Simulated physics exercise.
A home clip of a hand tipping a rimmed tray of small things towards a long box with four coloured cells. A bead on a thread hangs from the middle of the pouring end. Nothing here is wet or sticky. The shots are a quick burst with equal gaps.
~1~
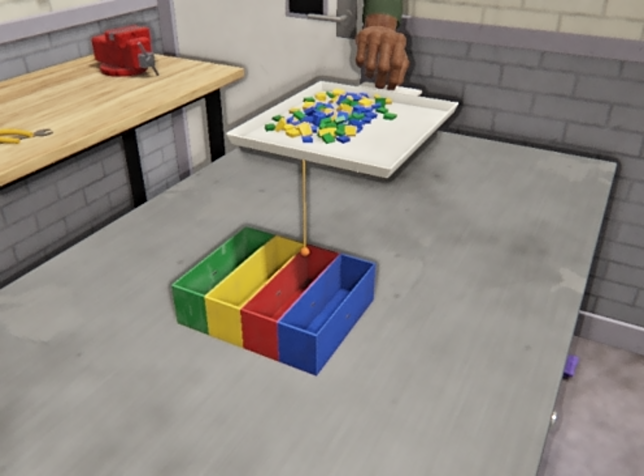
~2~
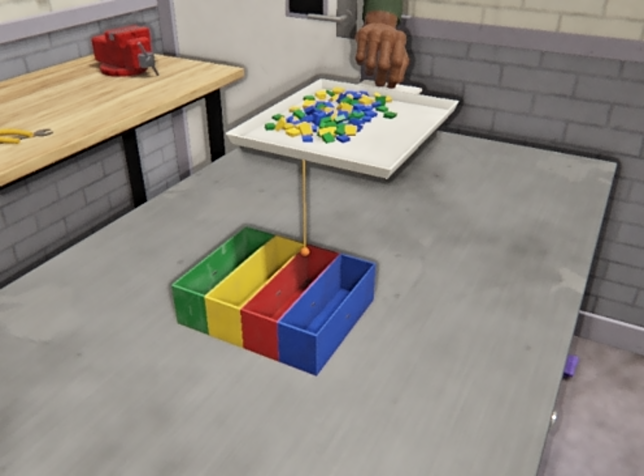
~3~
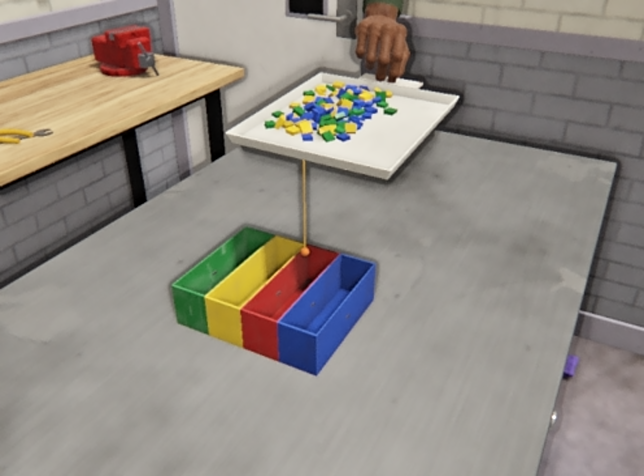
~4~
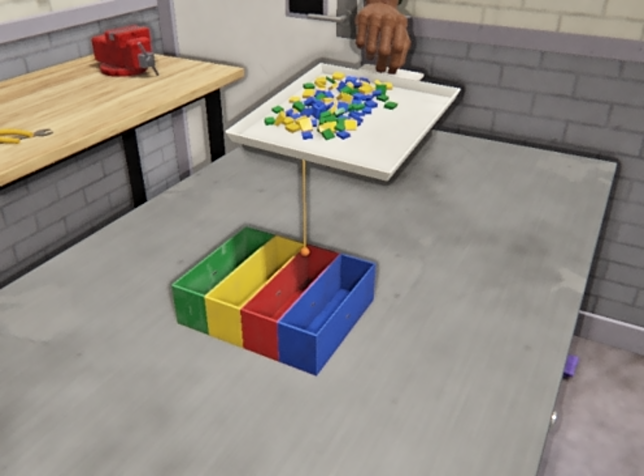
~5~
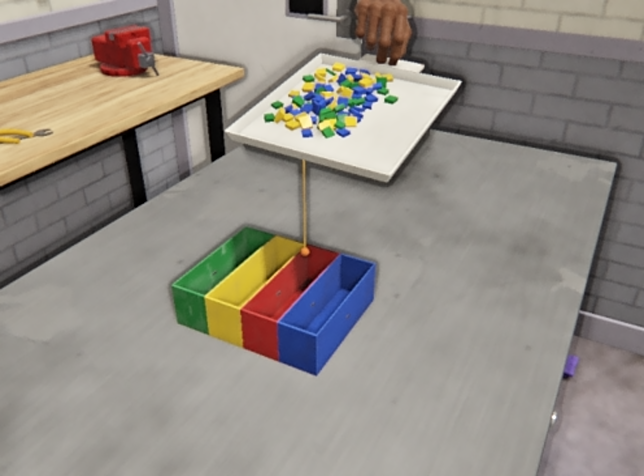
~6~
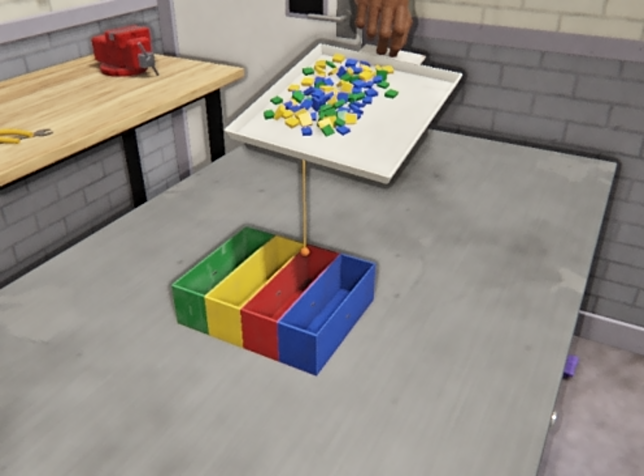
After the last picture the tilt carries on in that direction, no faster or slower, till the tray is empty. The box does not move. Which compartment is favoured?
Most goes to the blue cell.
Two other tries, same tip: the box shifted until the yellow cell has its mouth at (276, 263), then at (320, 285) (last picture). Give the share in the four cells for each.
The first gives 70 %, the second 100 %.
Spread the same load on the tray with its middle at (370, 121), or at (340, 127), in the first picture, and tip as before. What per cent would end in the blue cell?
The first gives 40 %, the second 30 %.
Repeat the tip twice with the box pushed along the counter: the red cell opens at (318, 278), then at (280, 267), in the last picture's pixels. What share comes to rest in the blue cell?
The first gives 50 %, the second 20 %.
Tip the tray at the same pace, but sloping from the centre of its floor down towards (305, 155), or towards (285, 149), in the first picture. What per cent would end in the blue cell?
In turn 10 and 0 in a hundred.
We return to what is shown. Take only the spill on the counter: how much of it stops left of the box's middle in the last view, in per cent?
It comes to 0 per cent or so.
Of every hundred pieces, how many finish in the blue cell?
Close to 30 per cent.
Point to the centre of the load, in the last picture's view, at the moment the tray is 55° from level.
Close to (329, 148).
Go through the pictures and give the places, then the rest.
The first picture shows corners of the pouring end at (232, 133) and (388, 166), level; middle of the load at (335, 116), mosaic tiles; bead on its thread at (305, 252); green cell at (191, 306); yellow cell at (224, 318); red cell at (260, 331); blue cell at (297, 345).
The second picture shows corners of the pouring end at (232, 133) and (388, 167), level; middle of the load at (335, 114).
The third picture shows corners of the pouring end at (231, 132) and (388, 168), tipped barely, lowest at the right corner; middle of the load at (335, 111).
The fourth picture shows corners of the pouring end at (231, 131) and (388, 170), tipped a little, lowest at the right corner; middle of the load at (335, 105).
The fifth picture shows corners of the pouring end at (231, 130) and (387, 171), tipped a little, lowest at the right corner; middle of the load at (335, 100).
The sixth picture shows corners of the pouring end at (230, 129) and (387, 173), tipped a little, lowest at the right corner; middle of the load at (334, 94); green cell at (191, 306); yellow cell at (224, 318); red cell at (260, 331); blue cell at (297, 345).
Soon, tray tipped steeply; nearly all on the tray; a small part falling or outside the box.
A while on, tray tipped right over; about half on the tray; about a quarter in the blue cell; a small part in the red cell; a stray few in the yellow cell; about a quarter falling or outside the box.
Towards the end, tray tipped past a quarter turn; about a third in the blue cell; about a quarter in the red cell; a small part in the yellow cell; about a third falling or outside the box.
Finally, tray tipped past a quarter turn; about a third in the blue cell; about a quarter in the red cell; a small part in the yellow cell; none in the green cell; about a third outside the box.
